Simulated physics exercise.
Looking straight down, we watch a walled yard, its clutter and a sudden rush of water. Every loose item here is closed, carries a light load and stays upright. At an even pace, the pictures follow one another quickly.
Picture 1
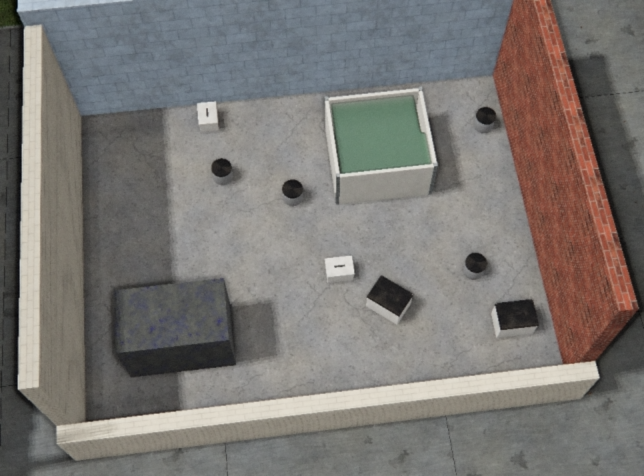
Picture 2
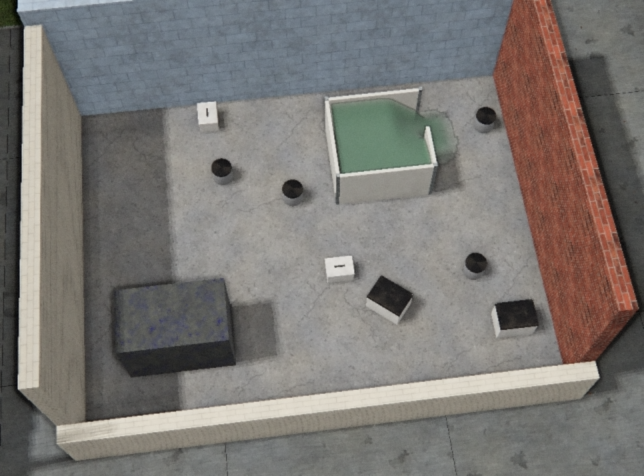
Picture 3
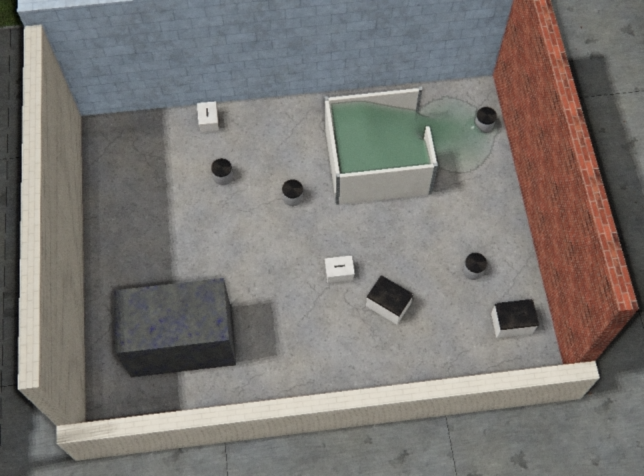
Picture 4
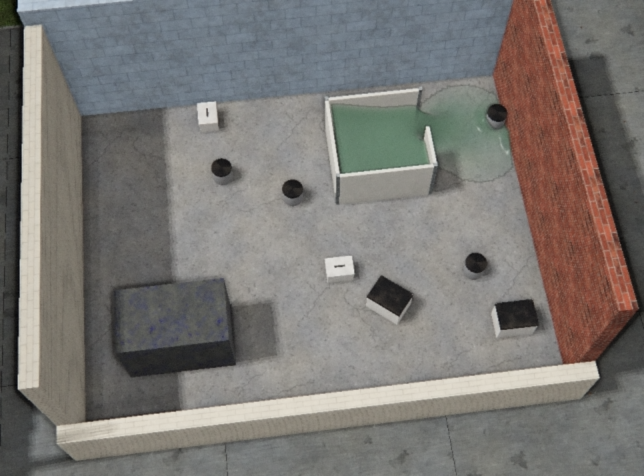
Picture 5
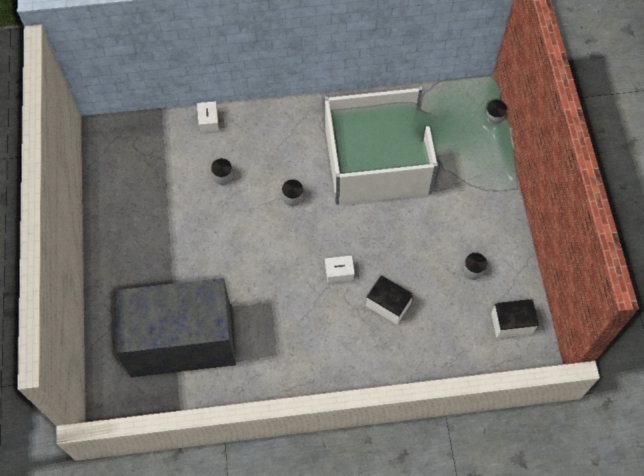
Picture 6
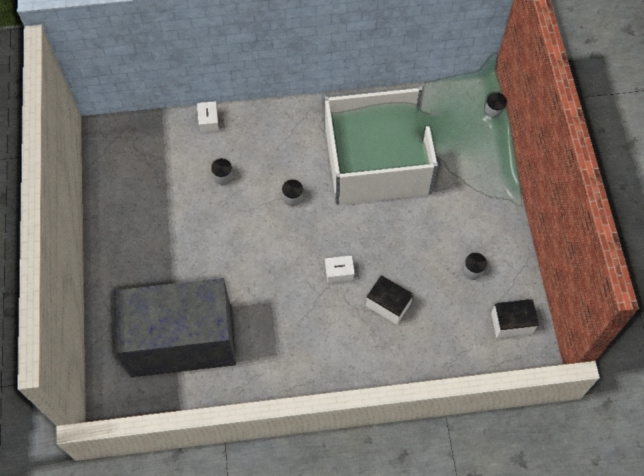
In a walled yard, green water pours from an open-sided tank and nudges a pail.
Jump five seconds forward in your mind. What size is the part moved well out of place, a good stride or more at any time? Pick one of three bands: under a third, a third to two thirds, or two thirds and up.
A third to two thirds.
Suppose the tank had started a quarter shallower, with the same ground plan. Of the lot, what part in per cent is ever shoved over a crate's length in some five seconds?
Share moved that far: Approx. 40 %.
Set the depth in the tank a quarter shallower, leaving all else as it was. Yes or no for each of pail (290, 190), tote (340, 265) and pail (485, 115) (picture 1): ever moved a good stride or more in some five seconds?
In sequence: Fell short, fell short and went the distance.
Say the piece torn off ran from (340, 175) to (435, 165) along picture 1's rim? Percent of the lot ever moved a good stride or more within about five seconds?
I make it 50 per cent.
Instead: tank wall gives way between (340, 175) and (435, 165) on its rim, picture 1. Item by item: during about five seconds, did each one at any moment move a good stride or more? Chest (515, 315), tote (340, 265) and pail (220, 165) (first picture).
Listed in turn, ends up that far off, ends up that far off, never travels that far.
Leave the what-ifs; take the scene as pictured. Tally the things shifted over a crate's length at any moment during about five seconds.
Count: 4.
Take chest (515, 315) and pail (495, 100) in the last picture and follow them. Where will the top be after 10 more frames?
Near pixel (520, 348) and pixel (422, 78).
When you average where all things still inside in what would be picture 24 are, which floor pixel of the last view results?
Around (320, 232).
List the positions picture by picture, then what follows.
The first picture shows a pail at (486, 115), on the bottom; a tote at (207, 113) rests on the ground; 0 of 8 have shifted.
The second picture shows a pail at (486, 115) rests on the ground; a tote at (207, 113) rests on the ground; 0 of 8 have shifted.
The third picture shows a pail at (487, 115) rests on the ground; a tote at (207, 113) rests on the ground; 0 of 8 have shifted.
The fourth picture shows a pail at (497, 112), on the bottom, close to its start; a tote at (207, 113), on the bottom; 1 of 8 have shifted.
The fifth picture shows a pail at (497, 108) floats, close to its start; a tote at (207, 113), on the bottom; 1 of 8 have shifted.
The sixth picture shows a pail at (497, 101), afloat, close to its start; a tote at (207, 113) rests on the ground; 1 of 8 have shifted.
A moment on, 0 of 8 are well off their spots; 1 afloat.
Next, 2 of 8 are well off their spots; 1 afloat.
Later, 4 of 8 are well off their spots; 1 afloat.
In the end, 4 of 8 are well off their spots, and 4 have been at some point; 1 afloat.
